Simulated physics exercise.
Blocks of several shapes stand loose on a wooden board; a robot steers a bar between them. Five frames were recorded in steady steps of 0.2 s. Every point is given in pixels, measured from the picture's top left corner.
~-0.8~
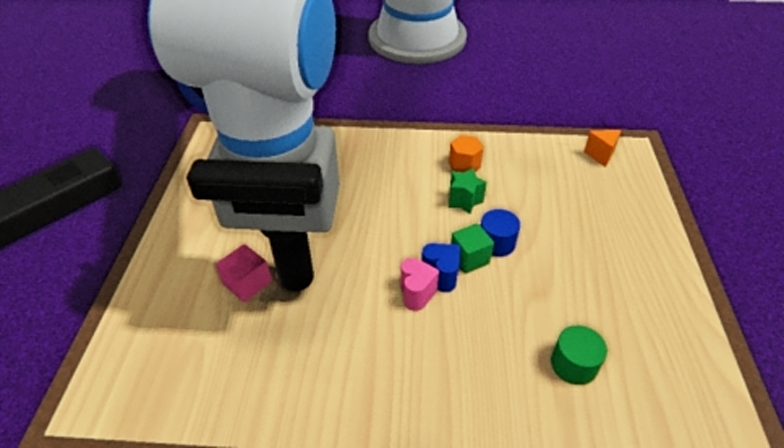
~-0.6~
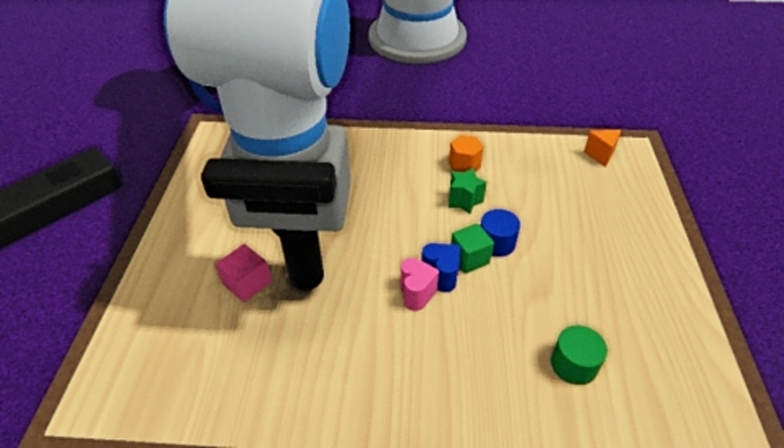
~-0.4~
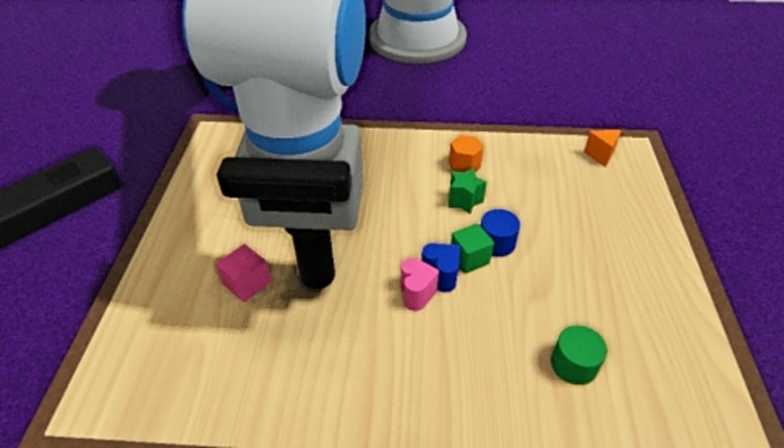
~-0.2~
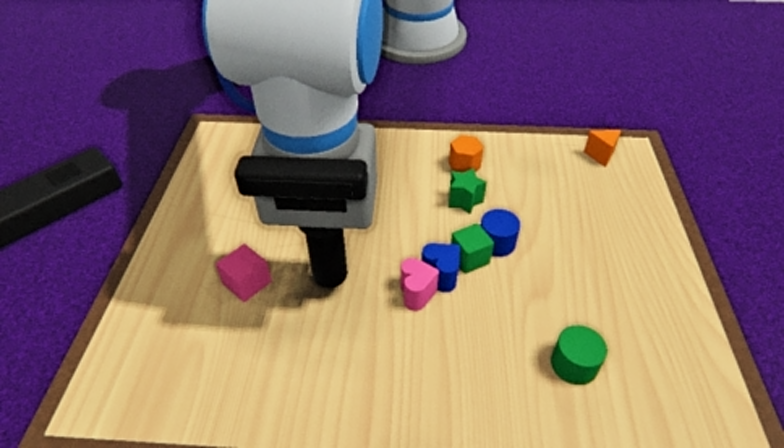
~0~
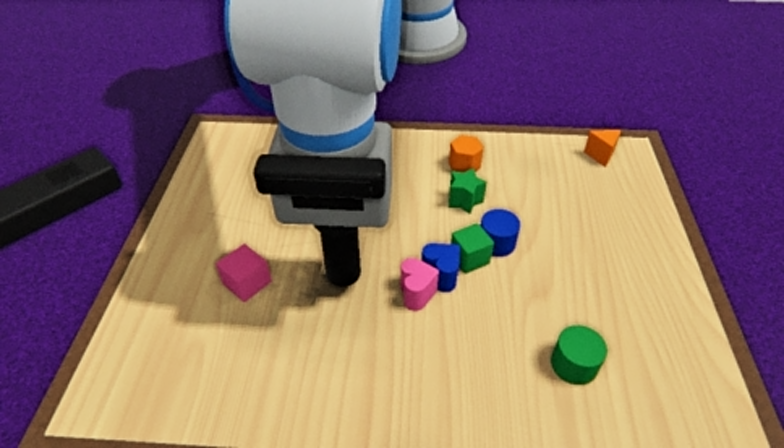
A white and blue robot arm holding a black bar stands over a light wooden board on a purple surface, seen from above at an angle. A dark pink cube sits at left, a pink heart, blue and green blocks line up near the centre, with orange pieces behind and a green cylinder at lower right. The arm slides the bar steadily rightward, away from the cube, while every block stays still.
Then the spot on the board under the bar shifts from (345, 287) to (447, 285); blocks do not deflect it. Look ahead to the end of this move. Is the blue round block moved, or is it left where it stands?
Once the bar is done, the blue round block is in a new spot.
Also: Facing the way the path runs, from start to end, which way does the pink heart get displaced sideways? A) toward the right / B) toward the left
A.
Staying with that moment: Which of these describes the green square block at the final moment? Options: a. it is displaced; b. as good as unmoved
a.
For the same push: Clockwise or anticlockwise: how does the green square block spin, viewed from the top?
It twists against the clock when seen from above.
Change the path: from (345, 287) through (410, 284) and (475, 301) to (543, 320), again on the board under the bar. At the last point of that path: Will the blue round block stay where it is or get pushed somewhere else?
The result: It moves.
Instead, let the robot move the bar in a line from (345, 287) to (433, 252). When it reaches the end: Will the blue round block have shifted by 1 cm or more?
No, that is not how it ends up.
On the path given first. Halfway along, bar (396, 274); pink heart (427, 274), turned 20° clockwise; blue heart (448, 255).
At the end, bar (448, 273); pink heart (464, 287), turned 75° clockwise; blue heart (485, 253), turned 35° anticlockwise; green square block (496, 227), turned 25° anticlockwise; blue round block (518, 209).
